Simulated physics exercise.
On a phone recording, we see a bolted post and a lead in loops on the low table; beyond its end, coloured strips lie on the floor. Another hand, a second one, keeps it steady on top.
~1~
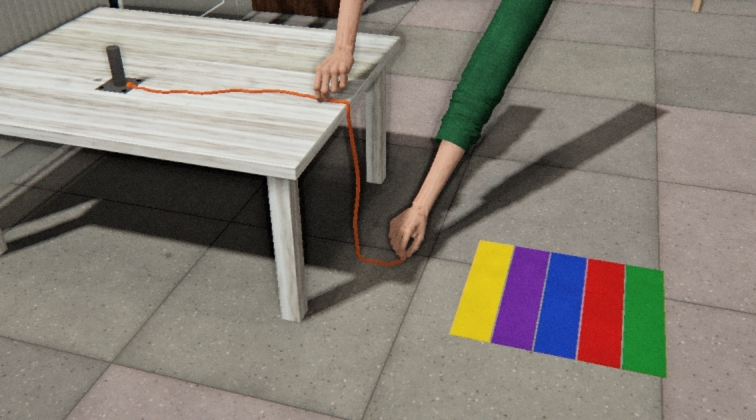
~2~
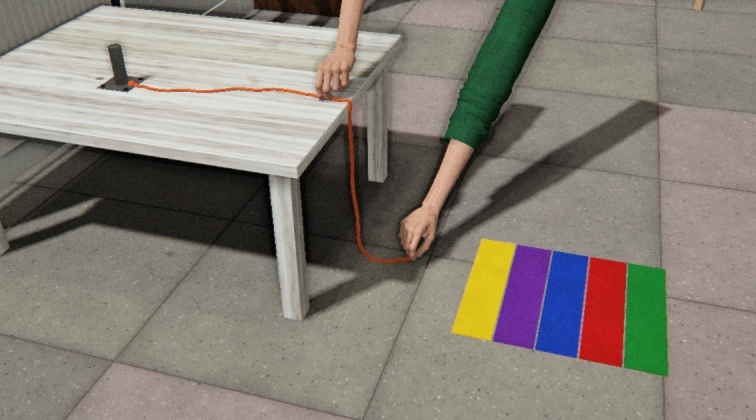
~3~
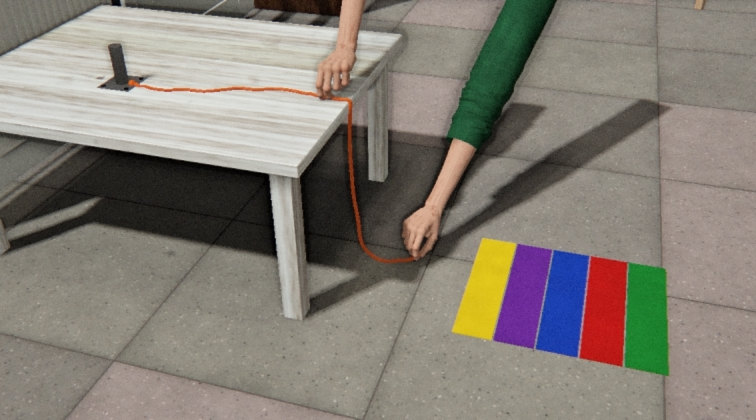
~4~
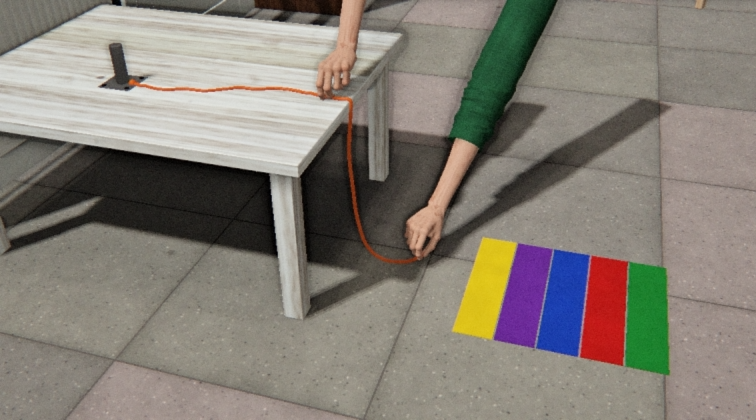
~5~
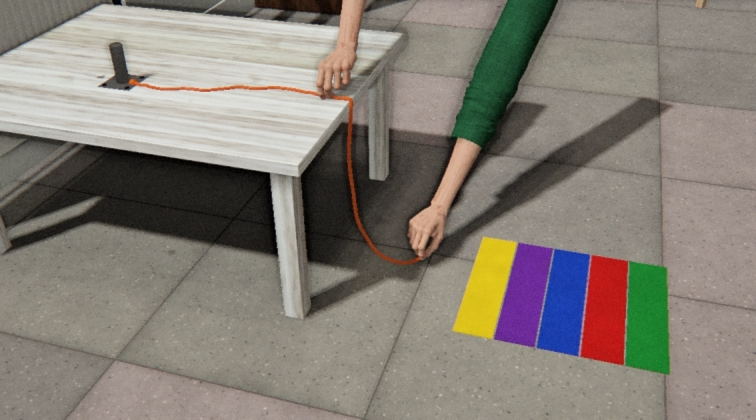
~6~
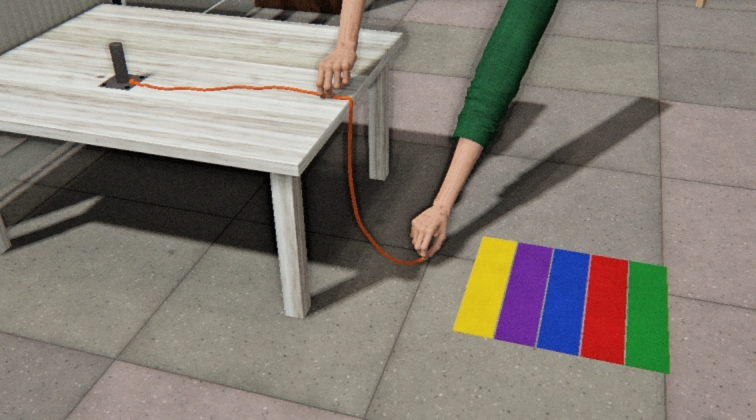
At the start, one hand rests on an orange cord on a whitewashed table while a green-sleeved arm holds its hanging end near the floor, left of five coloured strips. The lower hand then shifts the end slightly right, toward the yellow strip, and the hanging curve widens a little.
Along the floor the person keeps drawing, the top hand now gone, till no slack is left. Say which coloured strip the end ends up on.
It ends up on the purple strip.
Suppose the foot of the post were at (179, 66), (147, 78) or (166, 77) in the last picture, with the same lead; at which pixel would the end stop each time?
Going through the tries, you get (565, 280), then (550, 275), then (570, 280).
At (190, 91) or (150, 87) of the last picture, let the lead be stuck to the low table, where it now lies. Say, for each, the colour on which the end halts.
The end lands on purple the first time and on purple the second time.
Soon after, end near (450, 260); short of the strips.
Then, end near (497, 268); over yellow.
At full stretch, end near (525, 273); over purple. The end stops over the purple strip.
